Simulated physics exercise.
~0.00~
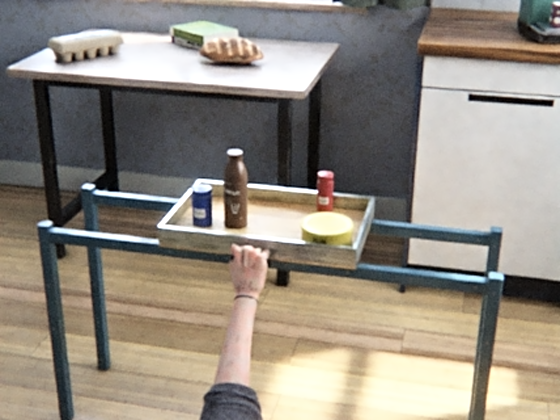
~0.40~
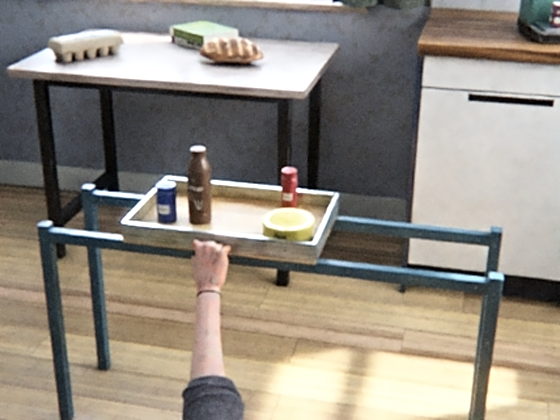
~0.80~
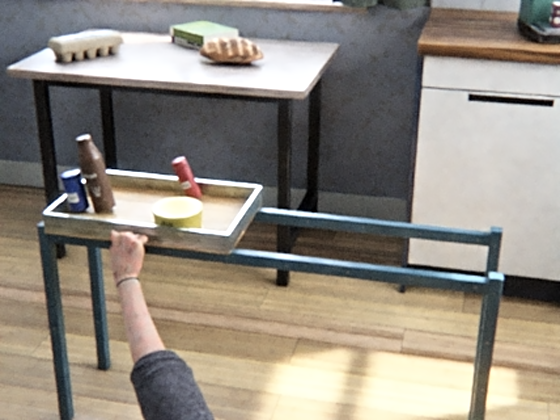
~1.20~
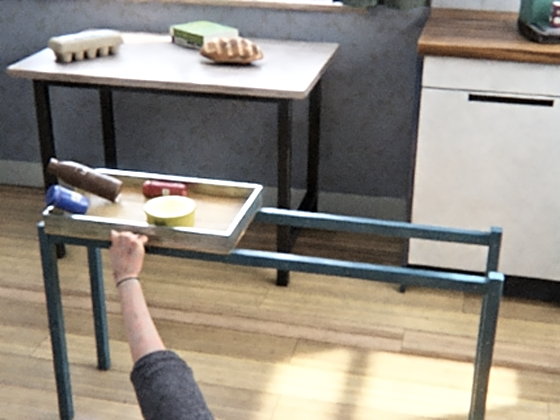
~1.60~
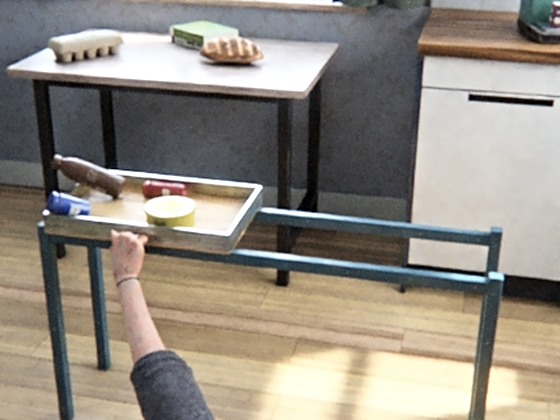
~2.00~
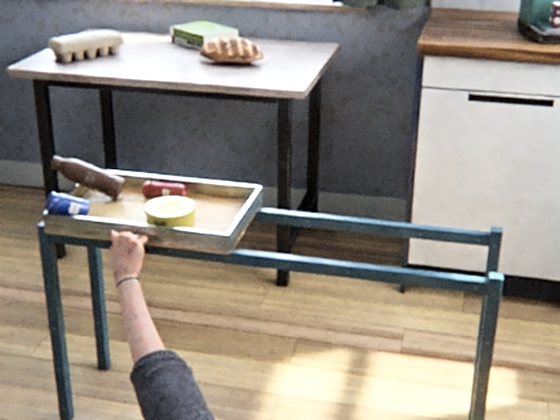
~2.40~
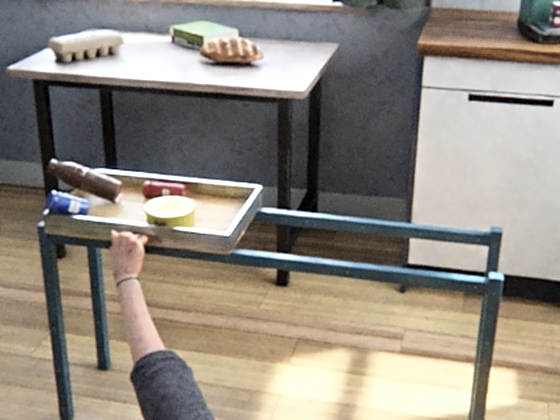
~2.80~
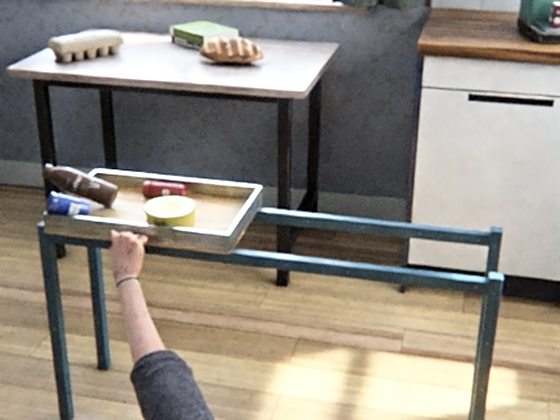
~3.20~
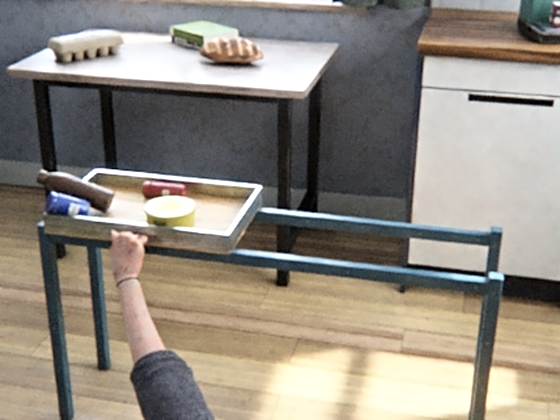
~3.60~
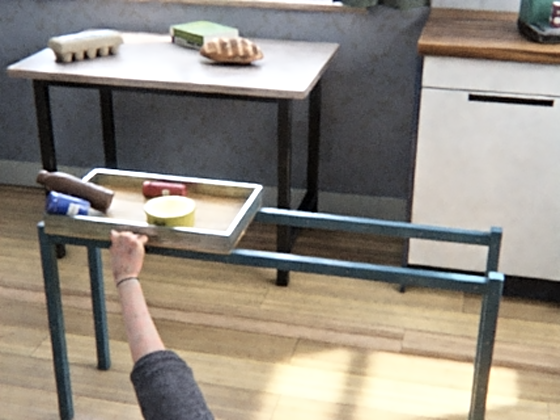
In a kitchen, a hand slides a tray left, toppling a bottle and two shakers.
